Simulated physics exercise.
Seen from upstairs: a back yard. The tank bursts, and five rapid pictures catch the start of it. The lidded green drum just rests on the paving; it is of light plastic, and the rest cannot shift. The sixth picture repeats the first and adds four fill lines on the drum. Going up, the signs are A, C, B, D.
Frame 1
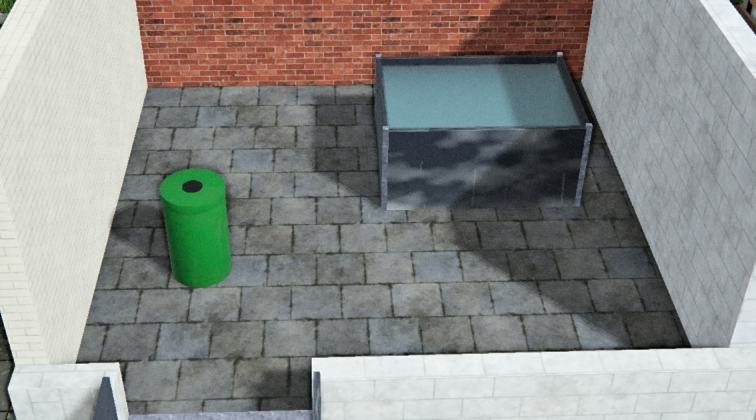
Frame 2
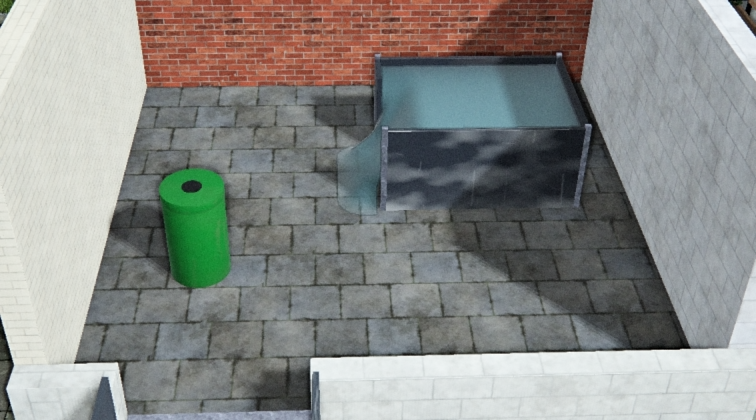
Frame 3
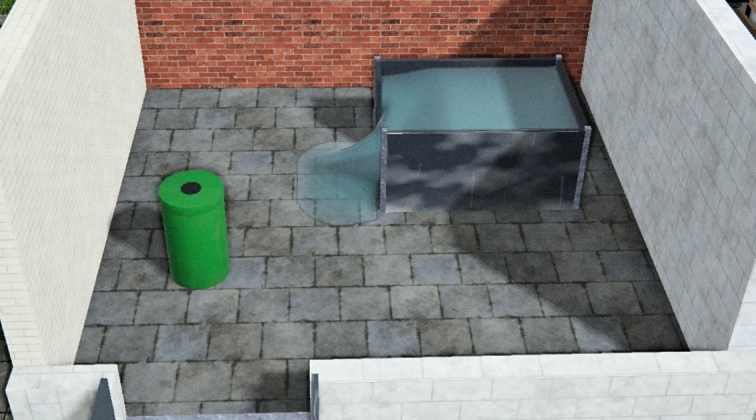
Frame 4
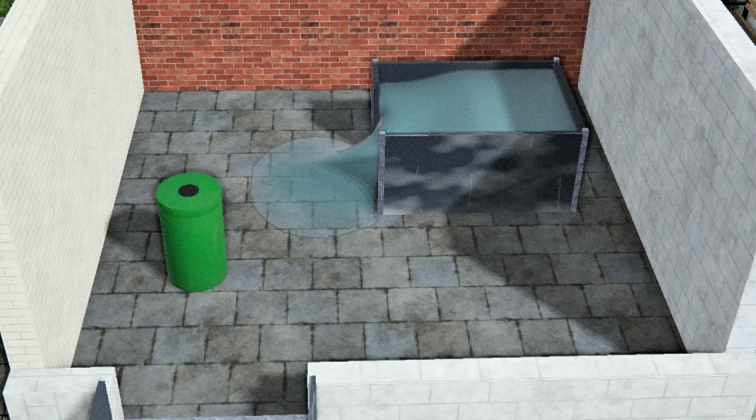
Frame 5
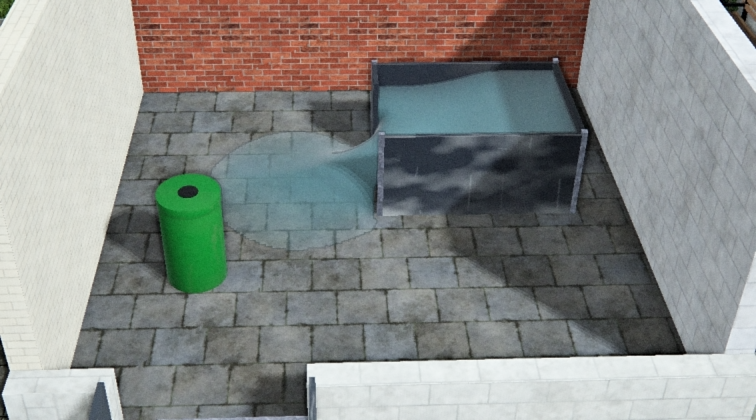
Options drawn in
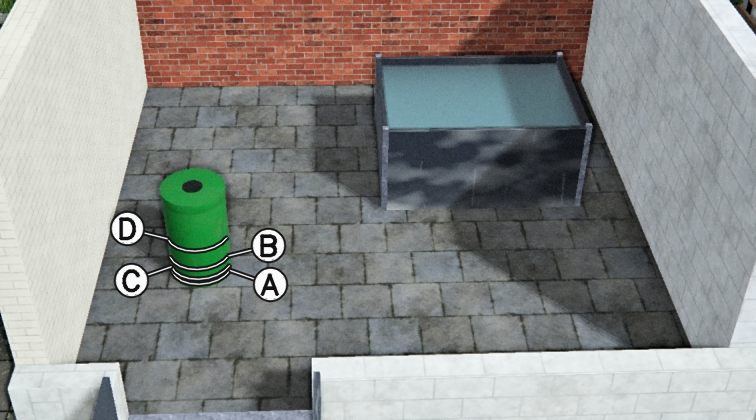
Water poured out of the left side of a full tank in a walled back yard and spread in a widening pool across the paving toward a green drum, which stood on the left.
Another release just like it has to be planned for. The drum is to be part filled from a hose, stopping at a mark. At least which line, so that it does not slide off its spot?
D will do.
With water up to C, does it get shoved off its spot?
Yes.
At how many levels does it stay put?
One.
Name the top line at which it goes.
Line B.
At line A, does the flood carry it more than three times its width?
Yes.
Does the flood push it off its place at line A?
Yes.
On the marked copy, A at (199, 284); B at (197, 269); C at (198, 279); D at (195, 251); from the bottom up A, C, B, D.
With A, it is washed out through the gate.
With B, it is pushed about twice its own width away.
With C, it is washed out through the gate.
With D, it does not move.
